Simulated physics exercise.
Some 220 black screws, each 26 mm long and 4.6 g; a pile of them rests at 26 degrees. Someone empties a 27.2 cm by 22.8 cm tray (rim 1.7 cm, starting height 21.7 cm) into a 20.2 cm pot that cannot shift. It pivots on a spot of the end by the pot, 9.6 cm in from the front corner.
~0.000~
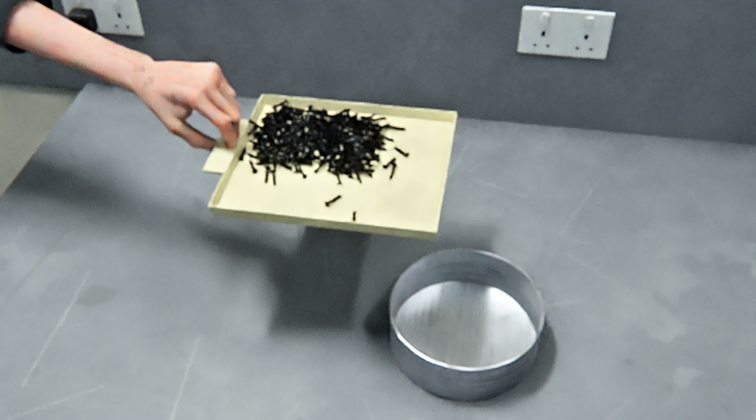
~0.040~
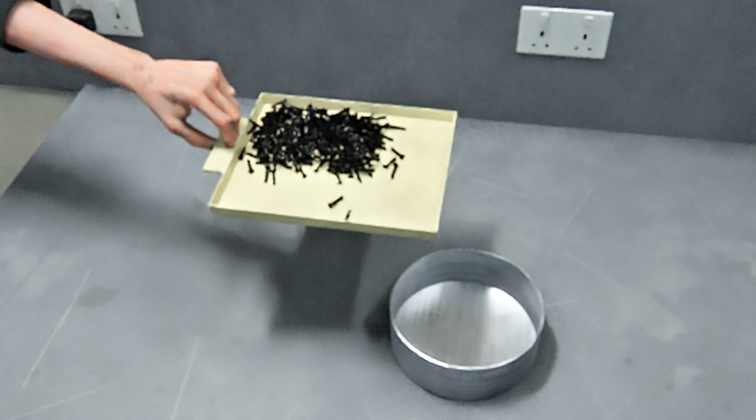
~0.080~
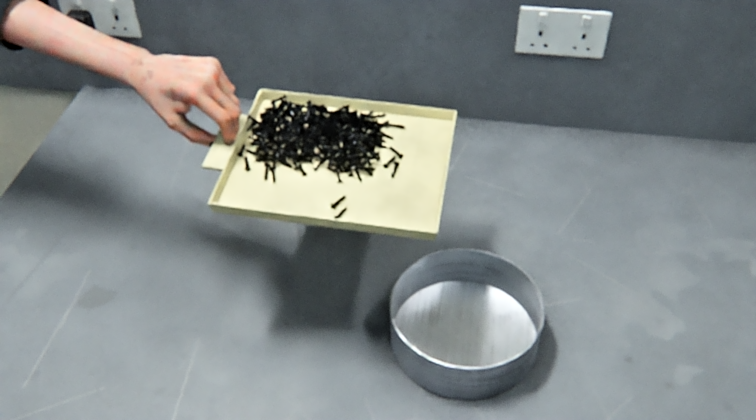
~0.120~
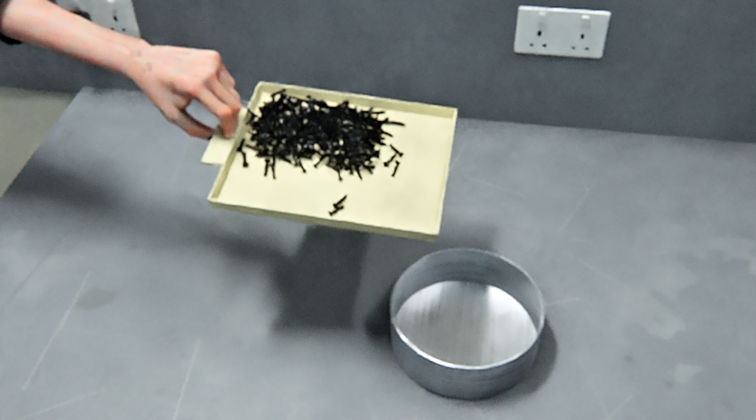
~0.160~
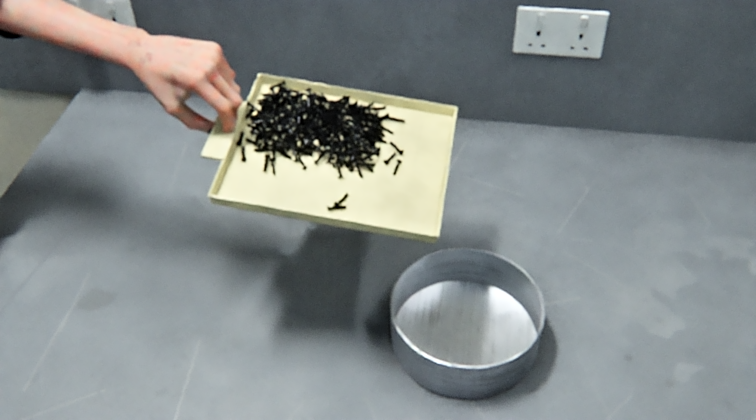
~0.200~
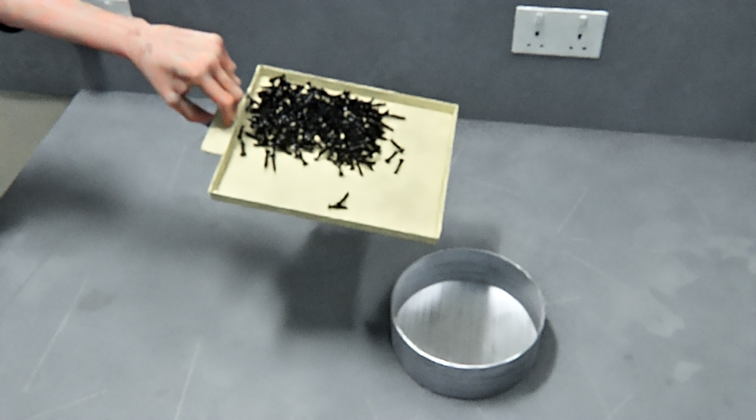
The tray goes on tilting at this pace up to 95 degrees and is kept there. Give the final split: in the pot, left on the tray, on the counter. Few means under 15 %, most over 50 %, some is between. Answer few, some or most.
In the pot: Most; left on the tray: Few; on the counter: Few.
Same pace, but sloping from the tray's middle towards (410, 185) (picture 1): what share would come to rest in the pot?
Some 70 per cent.
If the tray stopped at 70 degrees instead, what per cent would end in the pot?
In that case some 85 per cent.
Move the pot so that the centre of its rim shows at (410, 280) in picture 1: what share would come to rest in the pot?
About 60 per cent.
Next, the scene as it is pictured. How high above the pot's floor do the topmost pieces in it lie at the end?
About 2.5 cm.
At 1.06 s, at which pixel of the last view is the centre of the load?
Around (456, 344).
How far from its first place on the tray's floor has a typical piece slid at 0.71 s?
About 14 cm.
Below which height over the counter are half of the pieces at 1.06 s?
Some 2 cm.
After 0.71 s, tilt 51 degrees; the tray holds 100 %, the pot 0 %.
Then, at 1.06 s, tilt 78 degrees; the tray holds 15 %, the pot 65 %.
After 1.49 s, tilt 95 degrees; the tray holds 0 %, the pot 95 %.
In the end, at 2.0 s, pot 100 %, tray 0 %, counter 0 %.
